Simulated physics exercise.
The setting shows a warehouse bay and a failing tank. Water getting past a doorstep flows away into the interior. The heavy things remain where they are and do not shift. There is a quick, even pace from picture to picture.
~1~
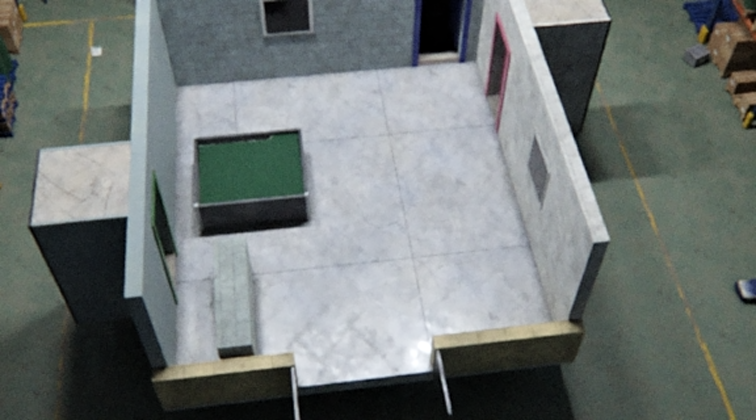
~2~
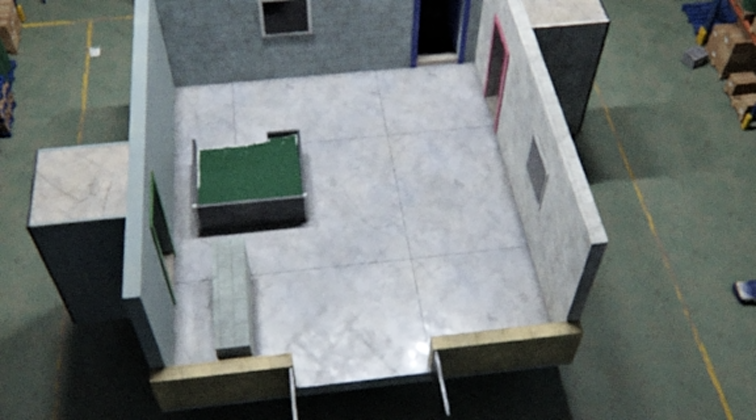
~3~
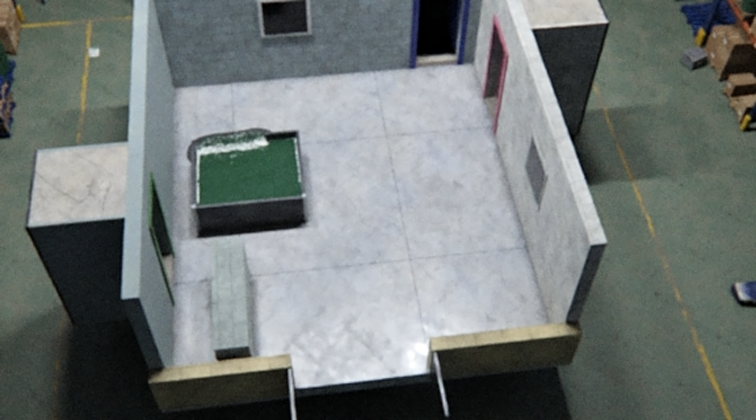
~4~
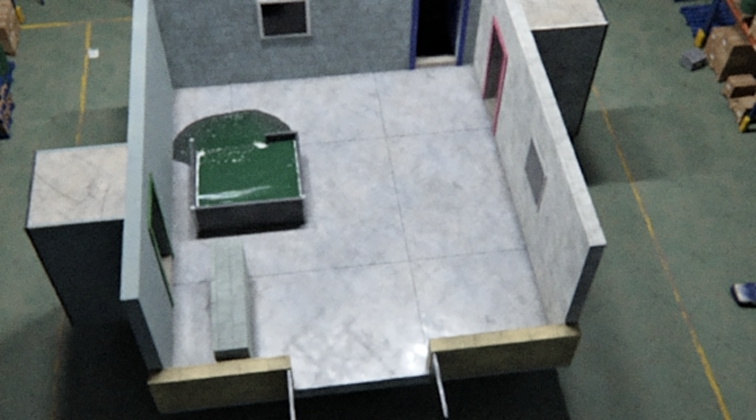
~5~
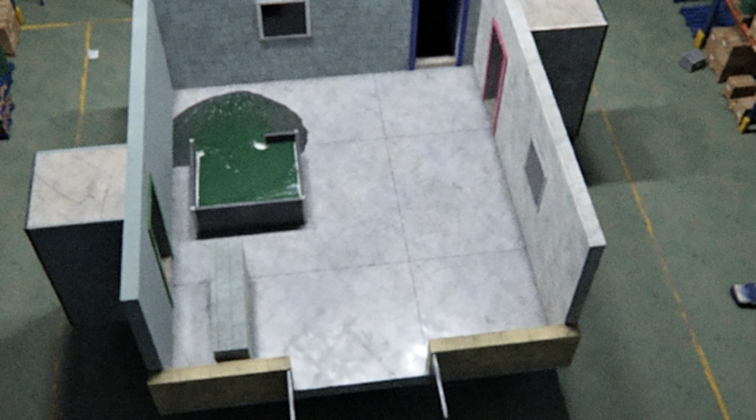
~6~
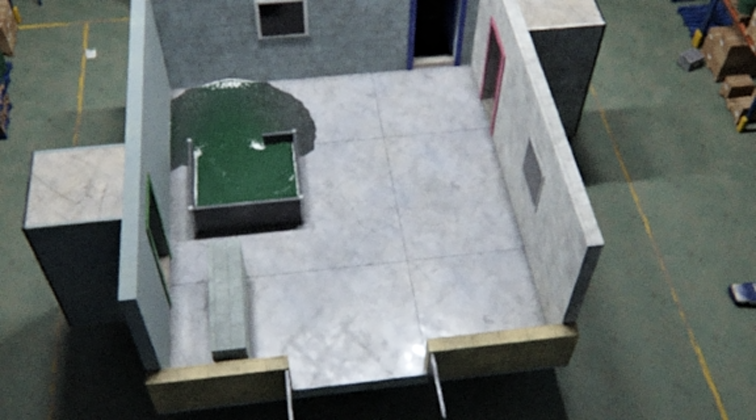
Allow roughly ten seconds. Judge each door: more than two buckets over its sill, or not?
Pink door - over two buckets; blue door - two buckets or less; green door - two buckets or less.
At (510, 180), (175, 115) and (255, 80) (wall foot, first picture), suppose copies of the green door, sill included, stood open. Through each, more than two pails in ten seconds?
Lab note, doors in listed order: Under the limit, over the limit, over the limit.
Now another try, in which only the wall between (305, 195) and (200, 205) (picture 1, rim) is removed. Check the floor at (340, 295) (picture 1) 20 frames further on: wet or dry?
Answer: Wet.
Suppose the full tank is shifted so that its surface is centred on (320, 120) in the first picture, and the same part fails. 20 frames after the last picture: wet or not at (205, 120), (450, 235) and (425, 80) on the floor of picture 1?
Spot by spot, in the order asked: Swamped, untouched, swamped.
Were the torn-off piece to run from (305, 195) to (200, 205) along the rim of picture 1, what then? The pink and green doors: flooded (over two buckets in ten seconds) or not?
The pink one falls short, the green one goes past it.
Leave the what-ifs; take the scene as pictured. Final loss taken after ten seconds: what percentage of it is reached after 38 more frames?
Close to 60 out of every hundred.
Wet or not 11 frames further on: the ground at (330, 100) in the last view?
By then I'd expect it to be inundated.
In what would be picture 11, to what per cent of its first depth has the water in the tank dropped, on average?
Estimate: Close to 54 %.
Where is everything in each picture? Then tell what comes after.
Still water in the tank at (250, 169), in the first picture.
Water pours out on the tank's far side and has run to a hidden place, in the second picture.
Water pours out on the tank's far side and has run to a hidden place, in the third picture.
Water pours out on the tank's far side and has run to (254, 113), in the fourth picture.
Water pours out on the tank's far side and has run to (244, 94), in the fifth picture.
The front is at (262, 83), out from the gap on the tank's far side, in the sixth picture.
A moment on, water covers 15 % of the floor; the pink door not reached, the blue door not reached, the green door not reached.
Next, water covers 20 % of the floor; the pink door not reached, the blue door not reached, the green door not reached.
Then, water covers 40 % of the floor; the pink door wet at the sill, nothing in, the blue door wet at the sill, nothing in, the green door not reached.
Later, water covers 60 % of the floor; the pink door over two buckets in, the blue door wet at the sill, nothing in, the green door wet at the sill, nothing in.
In the end, water covers 85 % of the floor; the pink door far over two buckets in, the blue door wet at the sill, nothing in, the green door wet at the sill, nothing in.
